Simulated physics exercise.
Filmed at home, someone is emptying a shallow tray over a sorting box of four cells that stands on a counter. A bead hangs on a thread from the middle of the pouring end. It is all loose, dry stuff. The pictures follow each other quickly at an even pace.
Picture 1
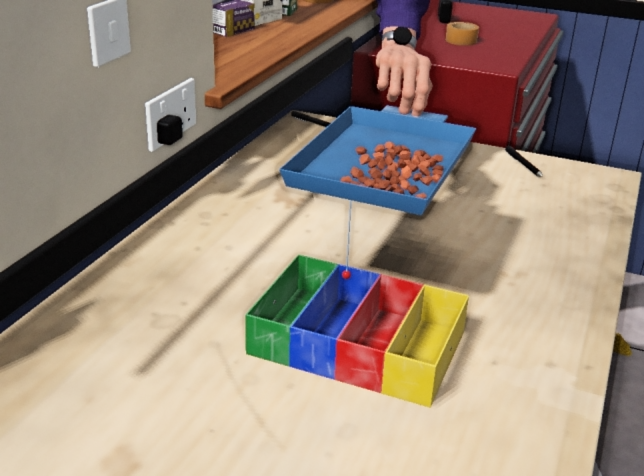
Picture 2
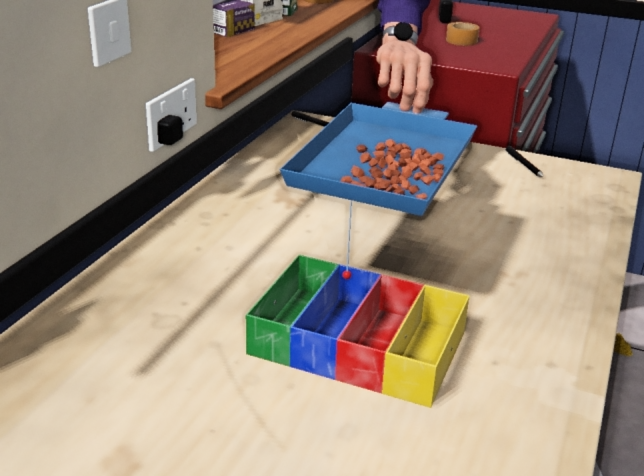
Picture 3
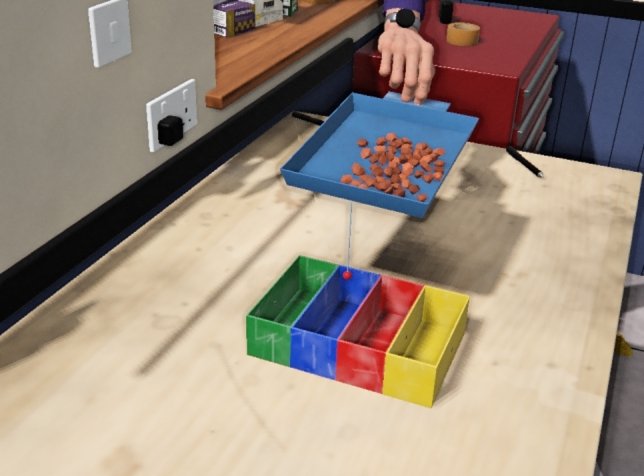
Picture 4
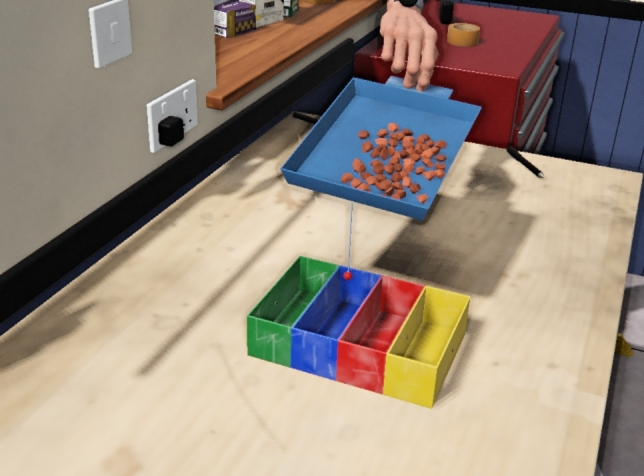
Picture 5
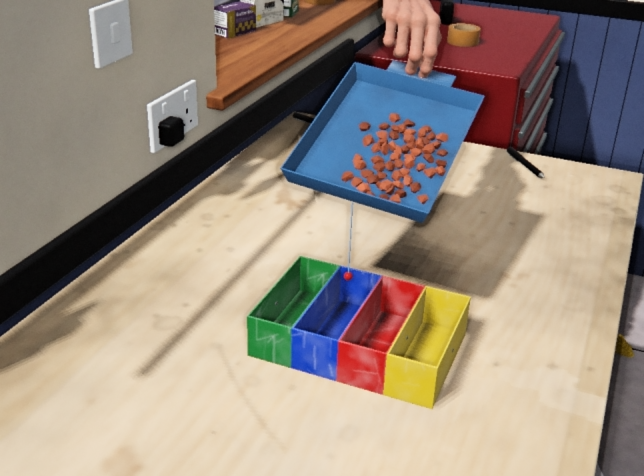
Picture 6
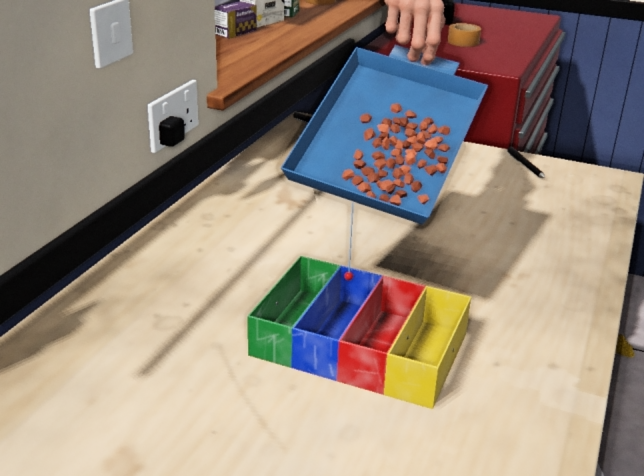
A hand raising the back of a blue tray of reddish-brown bits, tilting it towards its right corner above four coloured cells.
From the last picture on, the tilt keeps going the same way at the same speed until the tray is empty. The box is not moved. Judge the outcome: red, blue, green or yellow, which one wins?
The red compartment wins.
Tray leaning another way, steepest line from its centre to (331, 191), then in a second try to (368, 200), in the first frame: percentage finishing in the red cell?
Close to 0 percent first and close to 50 percent second.
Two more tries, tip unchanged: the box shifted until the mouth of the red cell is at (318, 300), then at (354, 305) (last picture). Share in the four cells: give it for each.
In turn about 30 and about 90 percent.
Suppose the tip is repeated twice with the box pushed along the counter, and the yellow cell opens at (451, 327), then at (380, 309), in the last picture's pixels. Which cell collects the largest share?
You'd see red win the first time and that yellow cell win the second.
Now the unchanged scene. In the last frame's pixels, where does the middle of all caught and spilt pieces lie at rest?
Last view, centre at rest - approx. (384, 351).
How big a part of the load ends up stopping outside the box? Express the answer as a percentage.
It comes to some 0 in a hundred.
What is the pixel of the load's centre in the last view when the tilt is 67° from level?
In the last view the centre sits at roughly (399, 191).
Shortly afterwards, tray tipped steeply; the whole lot on the tray.
Next, tray tipped past a quarter turn; near a quarter on the tray; near a quarter in the red cell; near a quarter in the yellow cell; only a few in the blue cell; a little falling or outside the box.
Some moments later, tray tipped past a quarter turn; near two thirds in the red cell; near a quarter in the yellow cell; a little in the blue cell; only a few falling or outside the box.
In the end, tray tipped past a quarter turn; near two thirds in the red cell; near a quarter in the yellow cell; a little in the blue cell; none at all in the green cell; only a few outside the box.
